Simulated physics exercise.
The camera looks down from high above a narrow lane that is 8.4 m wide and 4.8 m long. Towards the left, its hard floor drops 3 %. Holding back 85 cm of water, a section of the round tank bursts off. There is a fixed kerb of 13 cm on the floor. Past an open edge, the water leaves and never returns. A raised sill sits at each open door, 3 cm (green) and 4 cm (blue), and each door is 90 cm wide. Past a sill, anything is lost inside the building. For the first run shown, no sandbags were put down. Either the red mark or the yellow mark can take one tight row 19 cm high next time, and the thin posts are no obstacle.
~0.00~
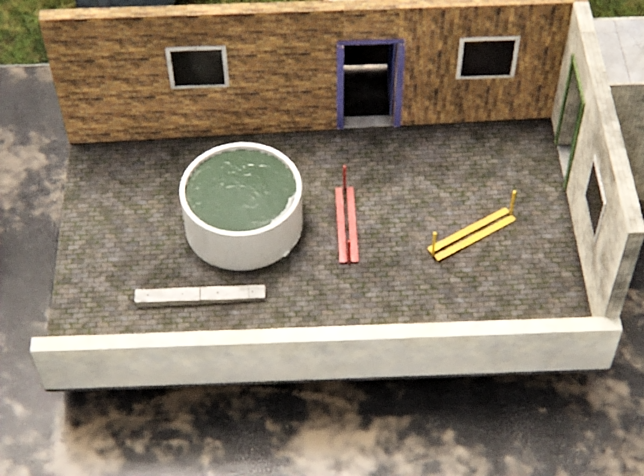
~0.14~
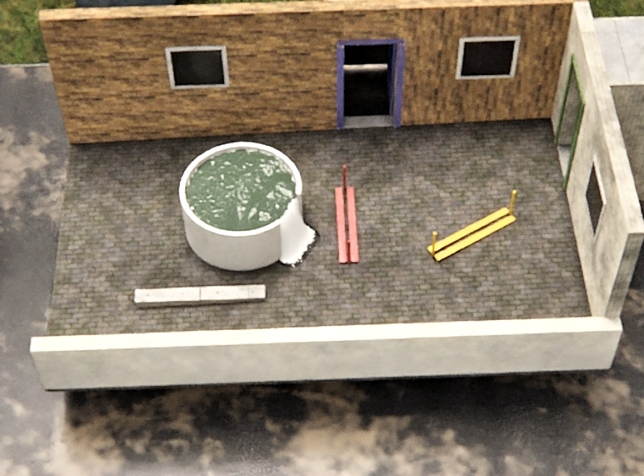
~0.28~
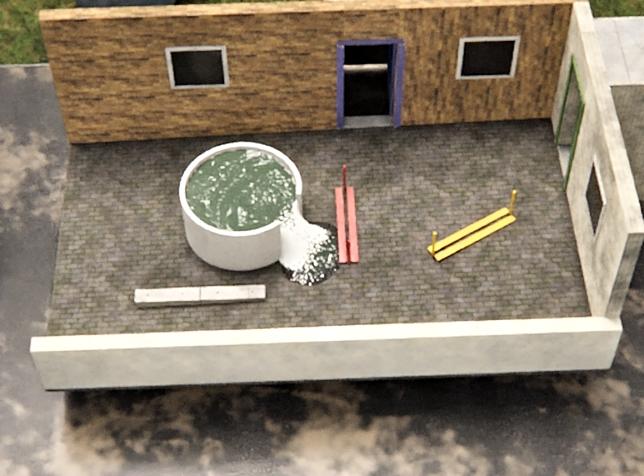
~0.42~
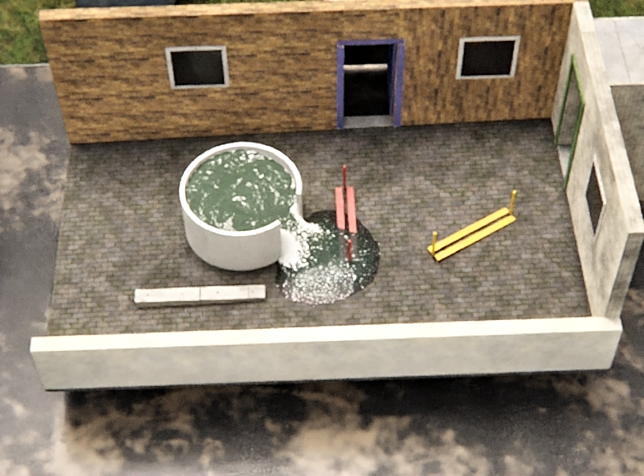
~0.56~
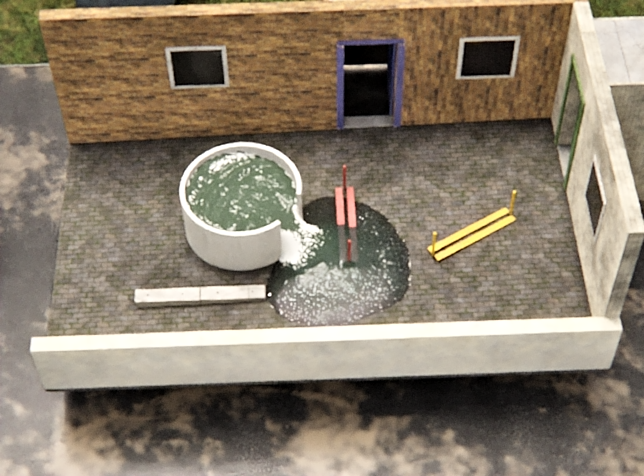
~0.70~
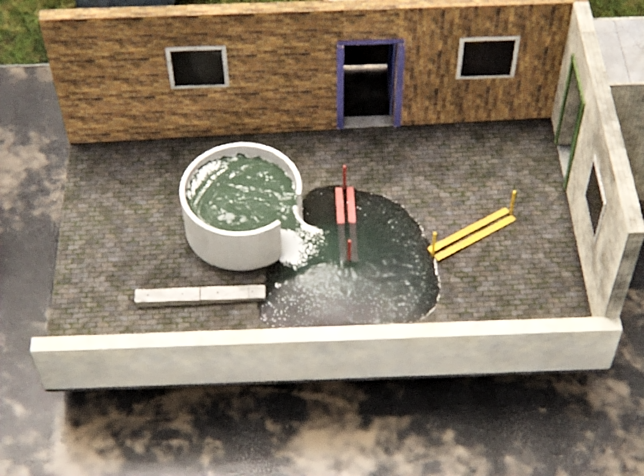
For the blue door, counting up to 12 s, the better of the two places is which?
I would choose yellow.
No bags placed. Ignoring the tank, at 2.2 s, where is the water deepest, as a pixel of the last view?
(590, 339), roughly.
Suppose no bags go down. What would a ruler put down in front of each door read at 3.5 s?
Depth (cm) - green: 5, blue: 1.
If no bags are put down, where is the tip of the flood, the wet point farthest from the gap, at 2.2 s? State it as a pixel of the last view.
Roughly at (590, 339).
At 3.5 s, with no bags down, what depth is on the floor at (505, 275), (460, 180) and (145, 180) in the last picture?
I'd estimate 13, 1 and 0 centimetres.
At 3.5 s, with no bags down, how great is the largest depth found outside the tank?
Max depth: Close to 23 cm.
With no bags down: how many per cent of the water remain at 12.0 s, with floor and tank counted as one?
Share: About 68 %.
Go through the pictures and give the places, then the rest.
Still water, 85 cm deep, in the round tank at (241, 191), in the first frame.
Water pours out at (291, 231) and has run 0.4 m, to (287, 263); typically 10 cm deep outside, 85 cm at the round tank's back, in the second frame.
The front is at (345, 248), 0.9 m from the gap at (291, 233); 0.8 m2 of floor is under water; 85 cm left at the back of the round tank, in the third frame.
Water pours out at (291, 233) and has run 1.5 m, to (369, 276); typically 6 cm deep outside, 84 cm at the round tank's back, in the fourth frame.
Water pours out at (291, 233) and has run 2.1 m, to (400, 293); typically 5 cm deep outside, 81 cm at the round tank's back, in the fifth frame.
The front is at (431, 303), 2.6 m from the gap at (291, 233); 5.9 m2 of floor is under water; 71 cm left at the back of the round tank, in the sixth frame.
After 1.4 s water covers 35 % of the floor and is deepest (39 cm) near (298, 245) in the run without bags; in at the blue door, 0 L with no bags, 0 L with the row on red, 0 L on yellow.
After 2.2 s water covers 45 % of the floor and is deepest (38 cm) near (590, 339) in the run without bags; in at the blue door, 0 L with no bags, 0 L with the row on red, 0 L on yellow.
After 3.5 s water covers 55 % of the floor and is deepest (23 cm) near (526, 304) in the run without bags; in at the blue door, 0 L with no bags, 0 L with the row on red, 0 L on yellow.
After 7.0 s water covers 75 % of the floor and is deepest (12 cm) near (298, 245) in the run without bags; in at the blue door, 11 L with no bags, 10 L with the row on red, 1 L on yellow.
After 12.0 s water covers 70 % of the floor and is deepest (10 cm) near (296, 195) in the run without bags; in at the blue door, 31 L with no bags, 32 L with the row on red, 7 L on yellow.
